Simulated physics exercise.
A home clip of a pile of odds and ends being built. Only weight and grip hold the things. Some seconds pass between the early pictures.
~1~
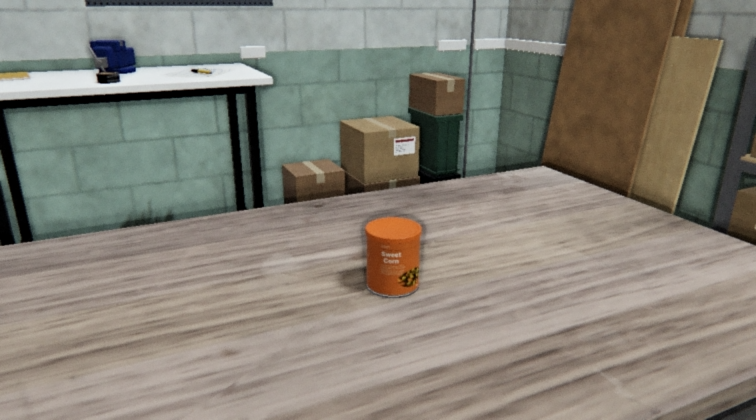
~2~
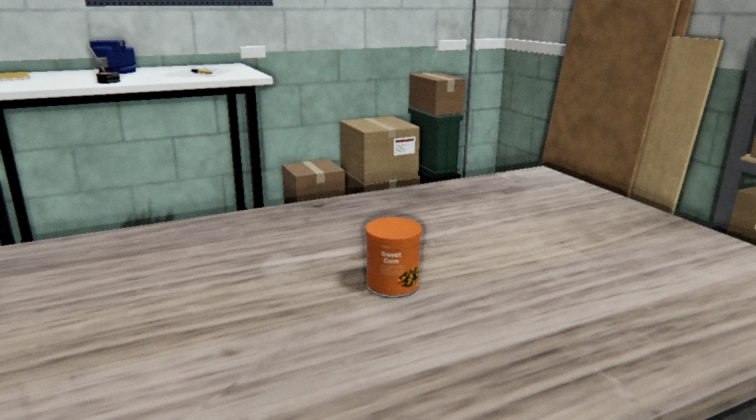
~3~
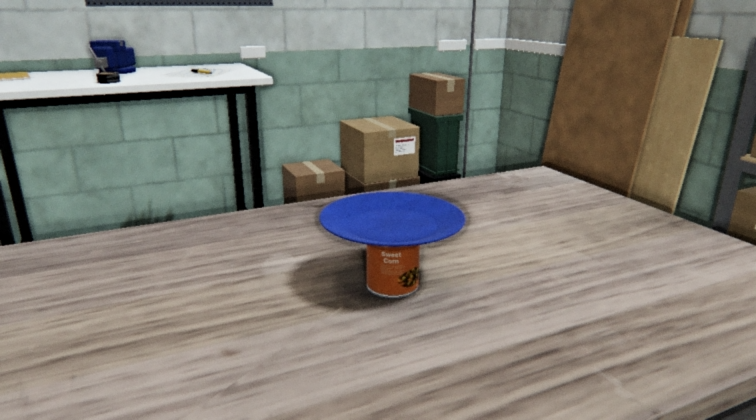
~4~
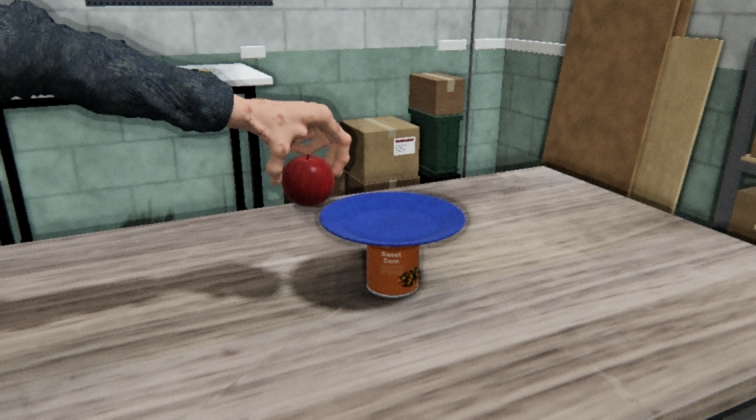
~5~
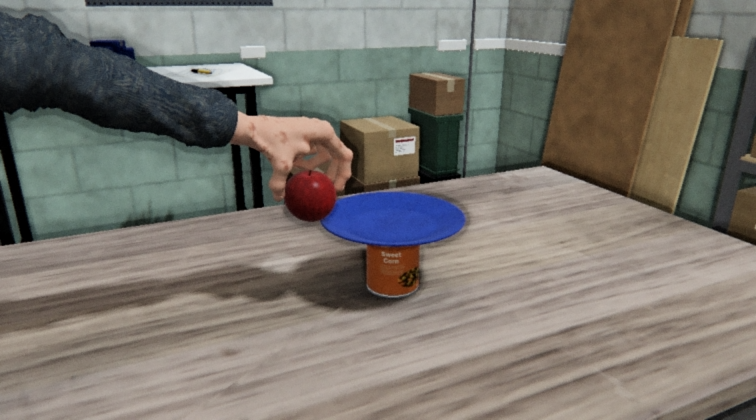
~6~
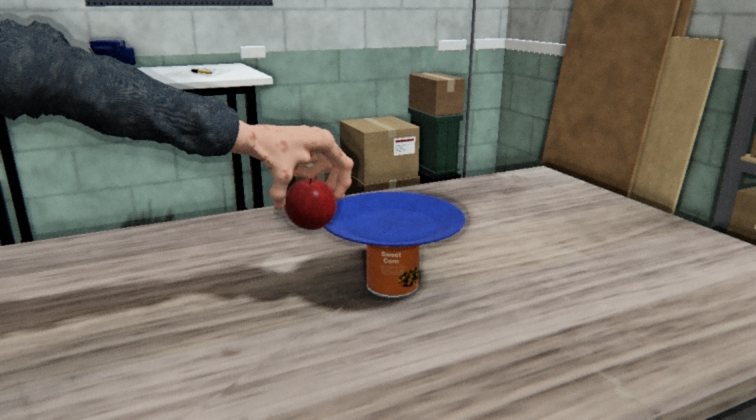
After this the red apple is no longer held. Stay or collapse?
Here the pile loses its balance.
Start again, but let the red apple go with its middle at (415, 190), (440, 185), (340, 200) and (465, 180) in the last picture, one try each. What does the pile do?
First, it stays up; second, it holds; third, it holds; fourth, it gives way.
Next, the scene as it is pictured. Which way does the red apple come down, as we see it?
To the left.
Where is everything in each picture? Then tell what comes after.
In the first frame, the last thing is not in view yet; orange tin (393, 257).
In the second frame, the last thing is not in view yet; orange tin (393, 257).
In the third frame, the last thing is not in view yet; orange tin (393, 257).
The fourth frame shows coming down; red apple (308, 181); orange tin (393, 257).
The fifth frame shows coming down; red apple (310, 196); orange tin (393, 257).
The sixth frame shows set down, still held; red apple (311, 204); orange tin (393, 257).
Then, 0.36 s past the last view, red apple now fallen.
Then, 0.72 s past the last view, nothing new.
Finally, fallen, red apple; the other 2 still in place. Final places as the last picture's camera would see them, red apple near (280, 288). The pile comes apart.
